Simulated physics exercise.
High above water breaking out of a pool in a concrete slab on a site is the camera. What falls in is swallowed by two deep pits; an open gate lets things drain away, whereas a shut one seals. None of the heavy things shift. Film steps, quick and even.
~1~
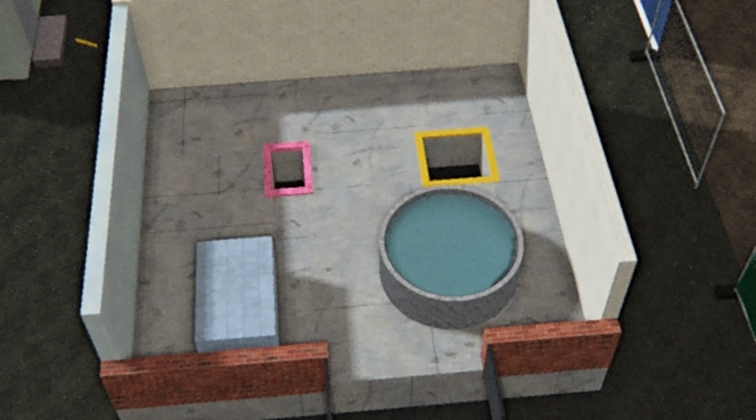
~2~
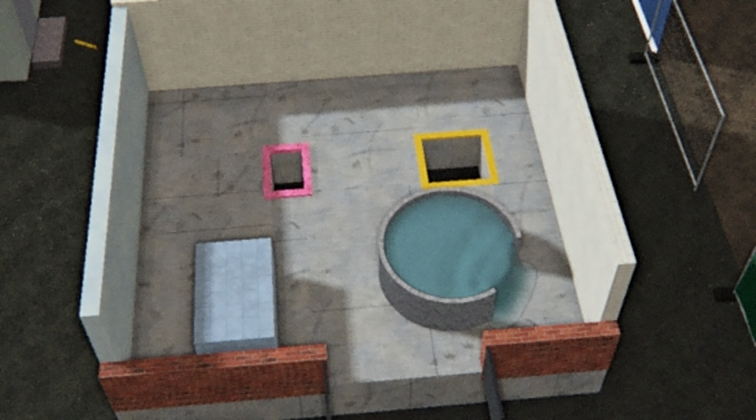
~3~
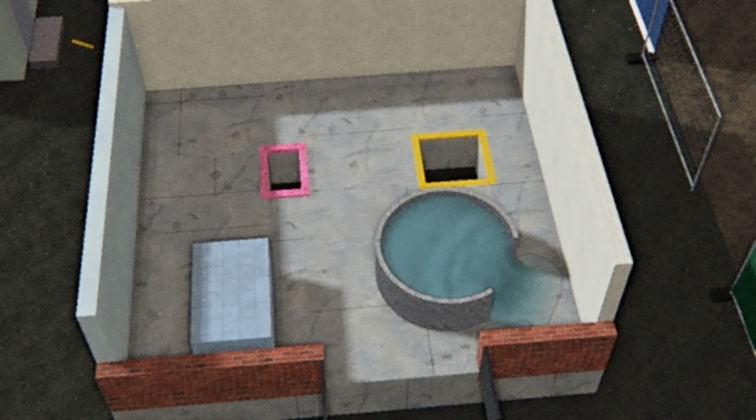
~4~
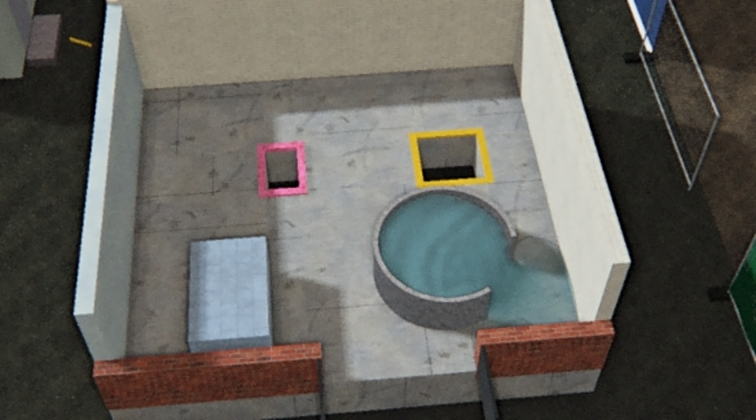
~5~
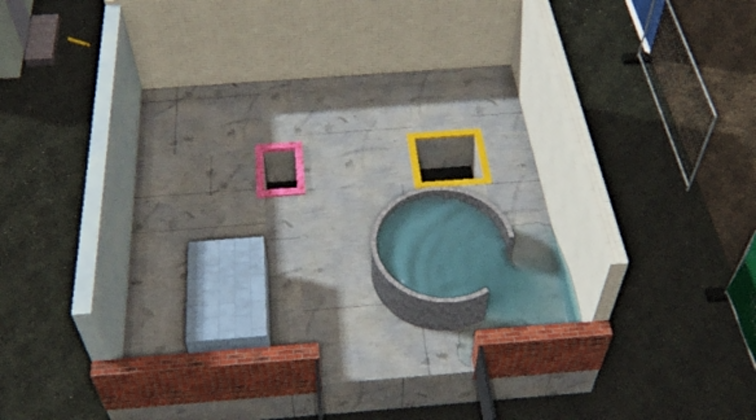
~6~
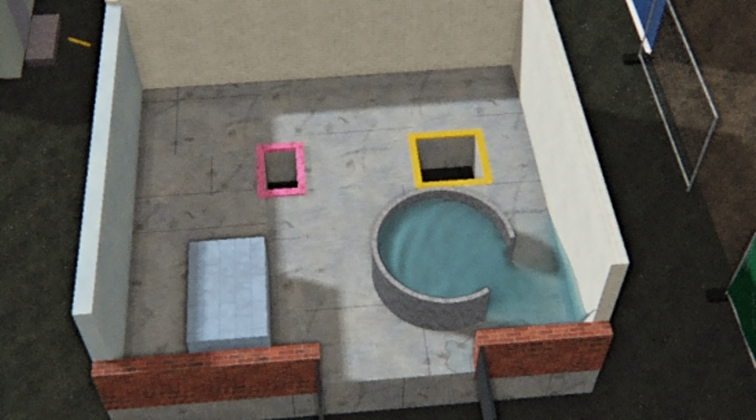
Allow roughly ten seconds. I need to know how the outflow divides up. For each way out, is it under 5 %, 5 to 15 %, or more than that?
Here is how it divides: The gate ends up with more than 15 %; the pink pit ends up with under 5 %; the yellow pit ends up with more than 15 %.
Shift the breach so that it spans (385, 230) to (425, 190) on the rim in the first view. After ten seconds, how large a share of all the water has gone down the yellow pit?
Approximate share, yellow: 4 in a hundred.
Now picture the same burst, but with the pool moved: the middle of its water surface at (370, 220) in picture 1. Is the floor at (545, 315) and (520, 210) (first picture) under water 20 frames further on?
Reading them in sequence: Drenched, followed by drenched.
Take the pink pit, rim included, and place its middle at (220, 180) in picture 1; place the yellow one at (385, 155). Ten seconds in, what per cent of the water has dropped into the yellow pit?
Out of a hundred parts, 10 go to yellow.
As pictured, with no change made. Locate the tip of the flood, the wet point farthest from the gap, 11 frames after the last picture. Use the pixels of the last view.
About at (522, 109).
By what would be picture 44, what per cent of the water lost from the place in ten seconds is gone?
I get 70 percent.
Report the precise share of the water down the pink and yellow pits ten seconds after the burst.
About 0 %, then about 22 %.
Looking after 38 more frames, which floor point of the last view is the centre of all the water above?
About (434, 237).
A moment on, water covers 10 % of the floor; the gate 0 %, the pink pit 0 %, the yellow pit 0 %.
Next, water covers 25 % of the floor; the gate 1 %, the pink pit 0 %, the yellow pit 1 %.
Then, water covers 35 % of the floor; the gate 7 %, the pink pit 0 %, the yellow pit 7 %.
Later, water covers 65 % of the floor; the gate 13 %, the pink pit 0 %, the yellow pit 14 %.
In the end, water covers 85 % of the floor; the gate 17 %, the pink pit 0 %, the yellow pit 21 %.
